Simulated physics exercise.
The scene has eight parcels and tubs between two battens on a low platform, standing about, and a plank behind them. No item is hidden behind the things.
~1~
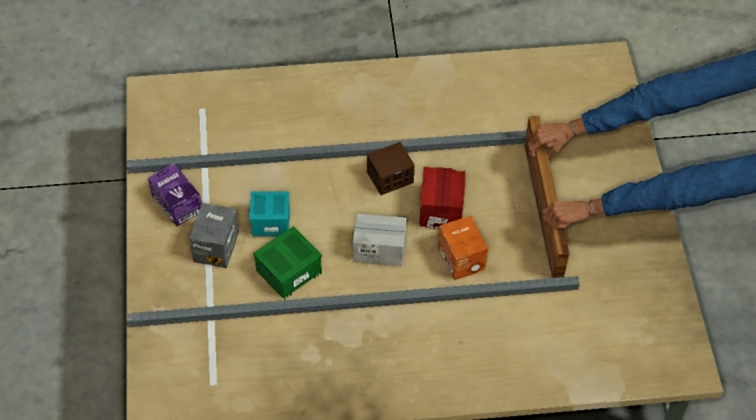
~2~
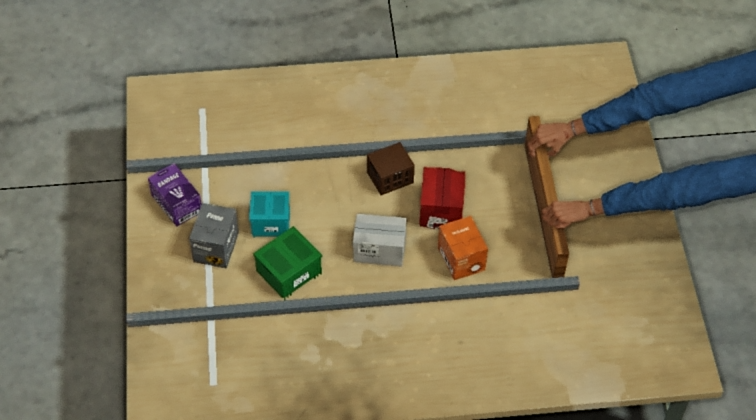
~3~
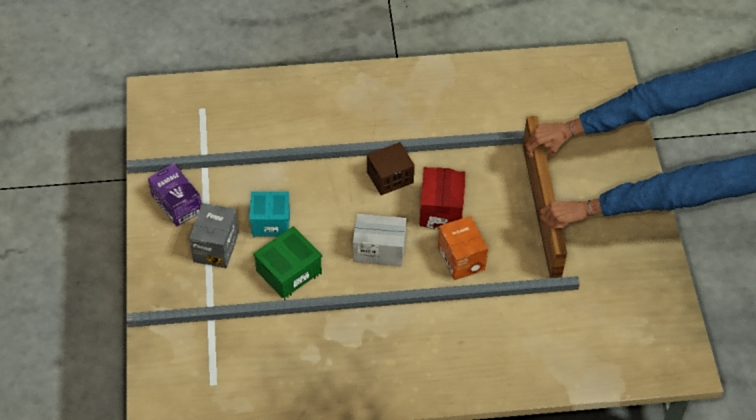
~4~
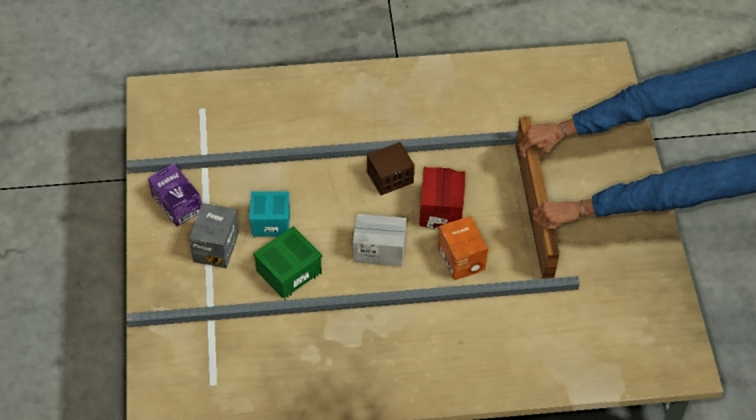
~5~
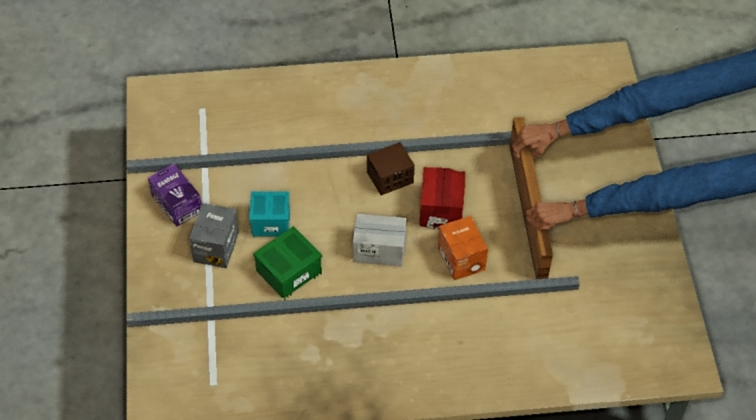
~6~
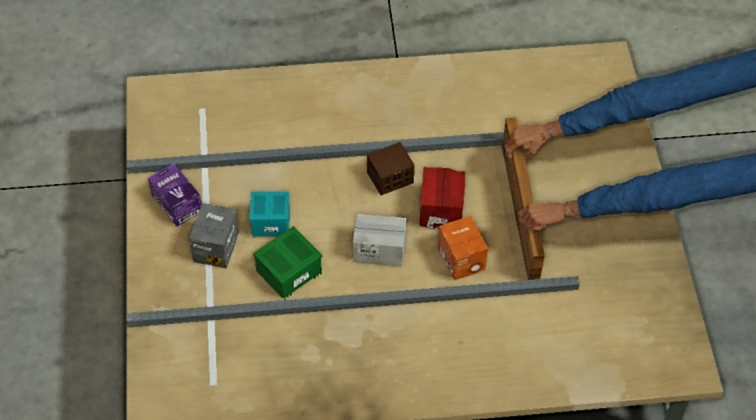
Two hands sliding a wooden plank slightly left between two battens, with eight coloured boxes and tubs standing still before it.
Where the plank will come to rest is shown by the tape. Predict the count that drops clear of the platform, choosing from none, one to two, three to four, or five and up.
The count is one to two.
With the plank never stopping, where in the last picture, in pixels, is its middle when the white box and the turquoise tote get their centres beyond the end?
At (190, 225) for the white box; at (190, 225) for the turquoise tote.
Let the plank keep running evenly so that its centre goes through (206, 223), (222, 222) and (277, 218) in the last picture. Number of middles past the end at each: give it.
The numbers past the end are 2, 2 and 0.
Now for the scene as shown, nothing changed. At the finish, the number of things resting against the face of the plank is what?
At rest, 3 are in contact.
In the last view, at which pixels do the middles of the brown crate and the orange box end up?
The brown crate ends up near (186, 179), and the orange box near (191, 267).
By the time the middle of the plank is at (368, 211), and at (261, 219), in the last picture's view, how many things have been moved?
The count is 5 at the first point and 8 at the second.
A little later, none off yet; purple box at rest near (175, 195); grey box at rest near (215, 236); turquoise tote at rest near (270, 215).
When it is over, the number that fall off is one or two; down, green tote and grey box.
